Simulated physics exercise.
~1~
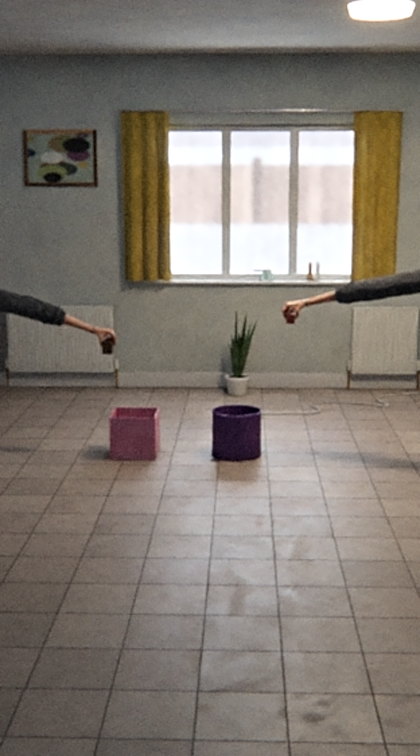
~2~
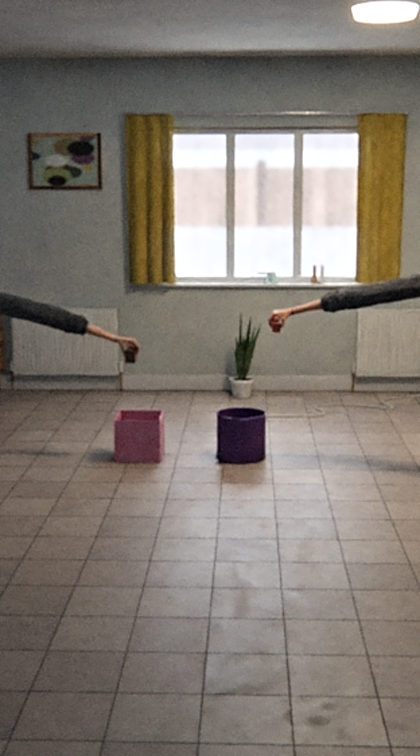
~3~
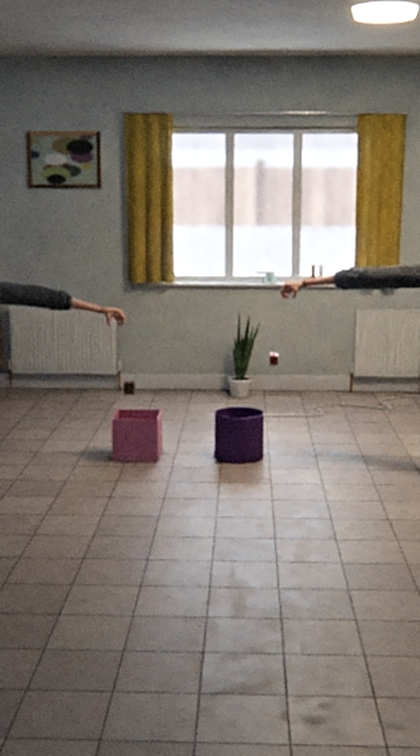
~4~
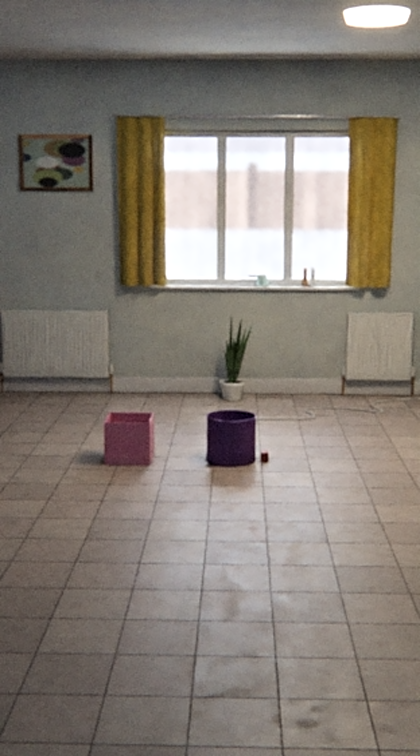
Two hands drop small blocks; the red lands beside the purple bin, the brown disappears.
